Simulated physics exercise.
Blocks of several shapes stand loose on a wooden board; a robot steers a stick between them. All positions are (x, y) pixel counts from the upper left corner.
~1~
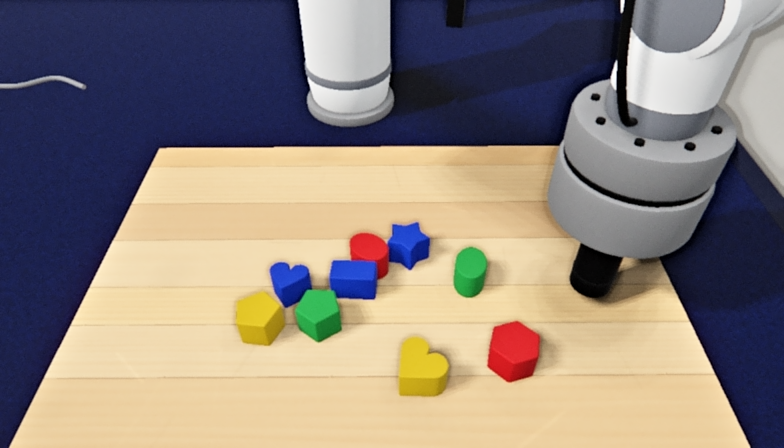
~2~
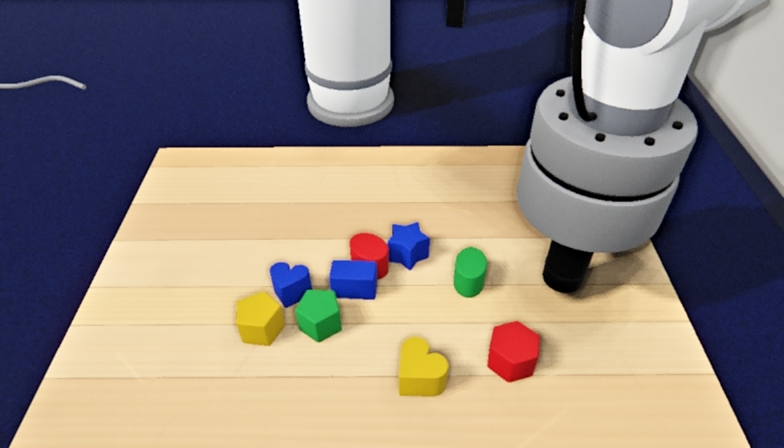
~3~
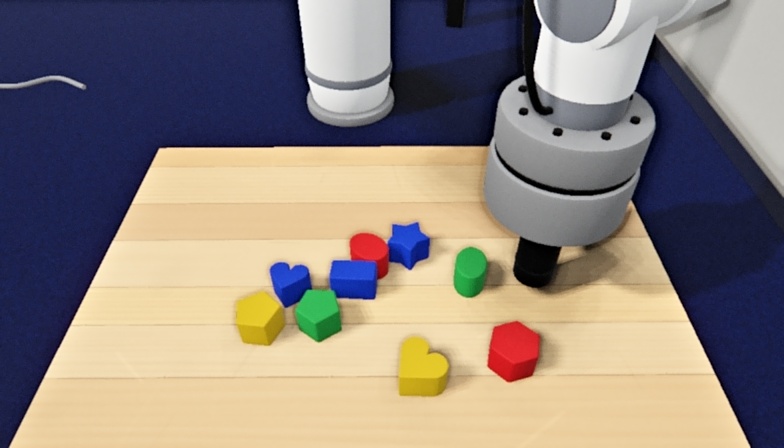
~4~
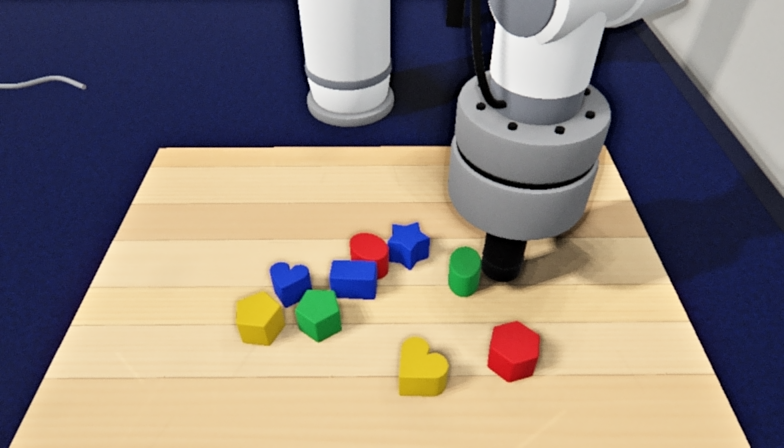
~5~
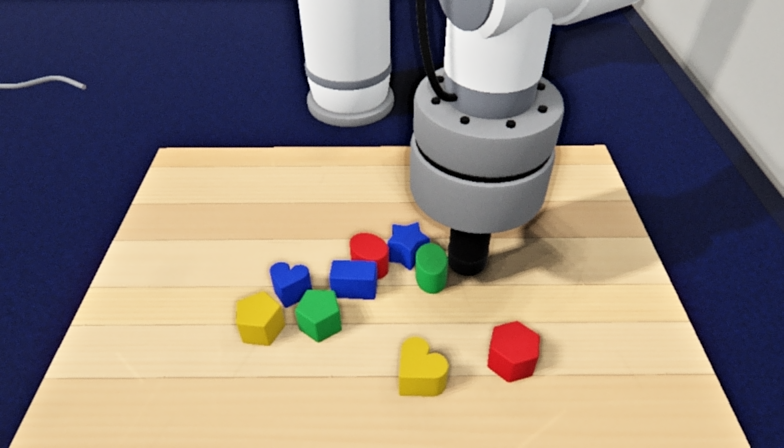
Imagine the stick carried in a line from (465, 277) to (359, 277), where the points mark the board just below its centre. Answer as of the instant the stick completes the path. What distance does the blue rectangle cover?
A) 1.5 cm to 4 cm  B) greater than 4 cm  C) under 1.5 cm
That would be B.
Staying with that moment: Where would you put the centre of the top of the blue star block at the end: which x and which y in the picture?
Put as a pixel place, it's (379, 229).
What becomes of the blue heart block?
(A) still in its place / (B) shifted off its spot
I'll go with B - shifted off its spot.
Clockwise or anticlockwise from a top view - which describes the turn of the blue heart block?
Clockwise, looking down.
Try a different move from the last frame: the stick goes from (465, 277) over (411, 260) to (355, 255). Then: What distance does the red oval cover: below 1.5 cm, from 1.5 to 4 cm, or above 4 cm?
Its displacement is above 4 cm.
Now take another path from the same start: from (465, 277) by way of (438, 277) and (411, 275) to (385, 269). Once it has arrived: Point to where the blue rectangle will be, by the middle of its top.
It ends at (322, 281).
The first path, step by step. One third of the way, stick (430, 263); red oval (365, 245); blue star block (399, 233), turned 35° clockwise; green oval (395, 262).
Two thirds of the way, stick (394, 263); blue heart block (277, 274); blue rectangle (321, 278); red oval (342, 242), turned 70° clockwise; blue star block (385, 229), turned 85° clockwise; green oval (361, 267), turned 15° anticlockwise.
At the end, stick (358, 263); blue heart block (246, 279), turned 50° clockwise; blue rectangle (289, 286), turned 30° anticlockwise; red oval (331, 239), turned 110° clockwise; blue star block (379, 229), turned 115° clockwise; green oval (324, 267).
